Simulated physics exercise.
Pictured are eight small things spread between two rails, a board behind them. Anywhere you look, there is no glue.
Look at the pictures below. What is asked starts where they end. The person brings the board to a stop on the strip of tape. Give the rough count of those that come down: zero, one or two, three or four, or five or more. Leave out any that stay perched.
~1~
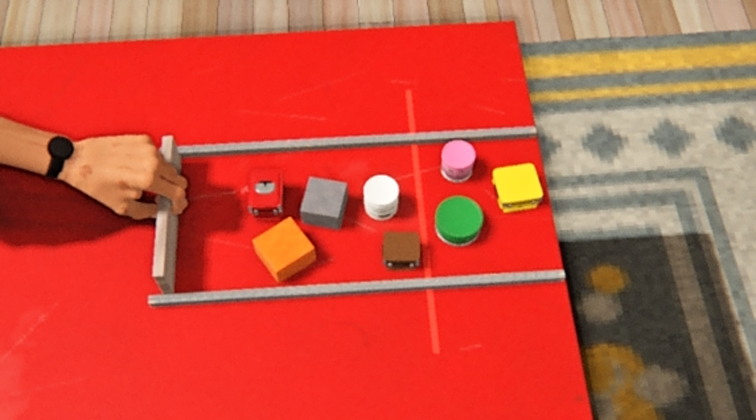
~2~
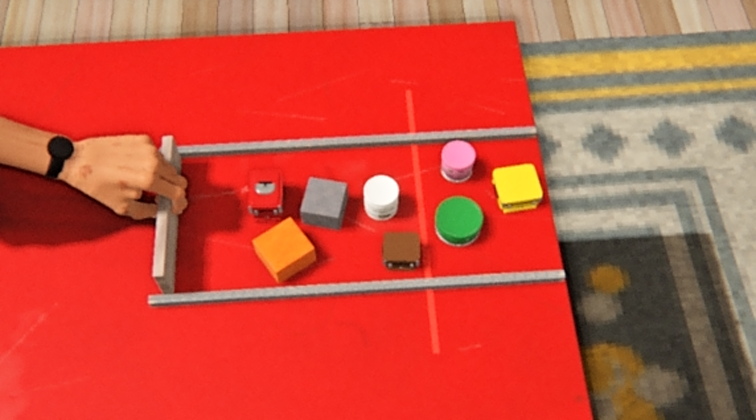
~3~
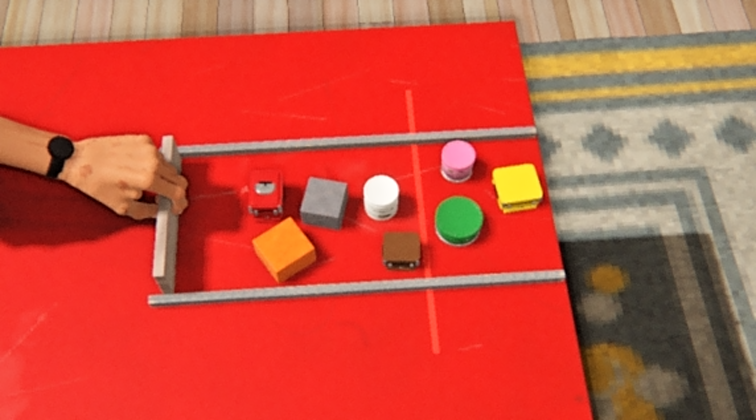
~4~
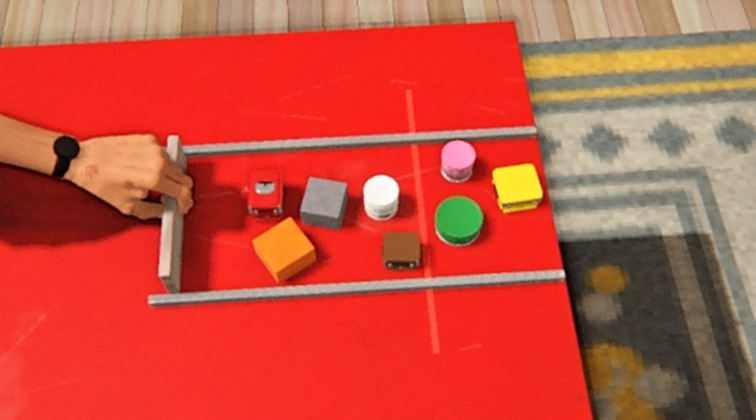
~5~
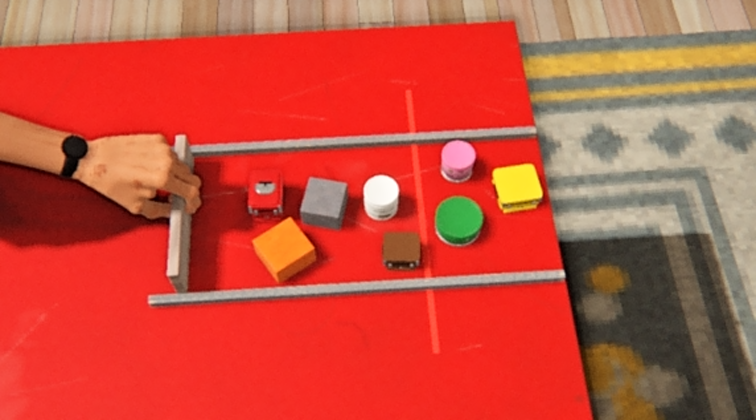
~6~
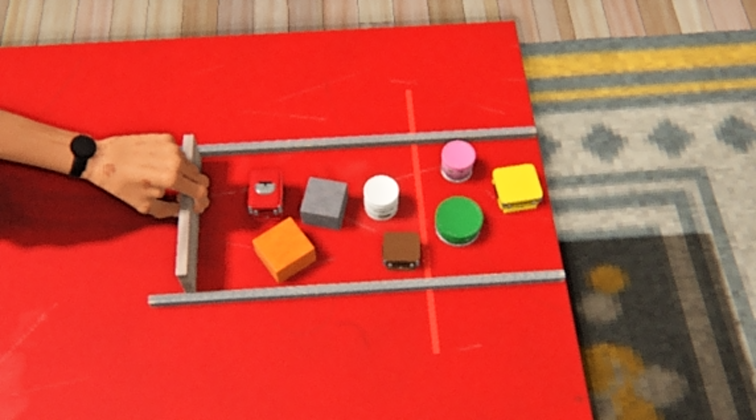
The number going over the end will be nothing at all.
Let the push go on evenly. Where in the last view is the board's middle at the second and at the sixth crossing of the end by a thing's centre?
First: Around (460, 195). Next: Around (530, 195).
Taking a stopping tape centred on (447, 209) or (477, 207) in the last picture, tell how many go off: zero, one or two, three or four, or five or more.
In order: Just one or two, then either three or four.
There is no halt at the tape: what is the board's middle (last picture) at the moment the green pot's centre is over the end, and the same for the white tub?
The middle is at (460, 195) when it's the green pot, and at (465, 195) when it's the white tub.
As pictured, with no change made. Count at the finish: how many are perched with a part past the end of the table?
That adds up to 1.
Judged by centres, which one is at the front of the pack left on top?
It's the yellow case that ends nearest.
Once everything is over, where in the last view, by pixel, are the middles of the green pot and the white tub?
Around (515, 220), then around (505, 182).
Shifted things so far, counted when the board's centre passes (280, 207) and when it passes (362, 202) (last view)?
The number moved is 3 and then 6.
Soon after, none off yet; yellow case at rest near (516, 188); pink pot at rest near (458, 162); green pot at rest near (459, 222).
In the end, the number that fall off is zero.
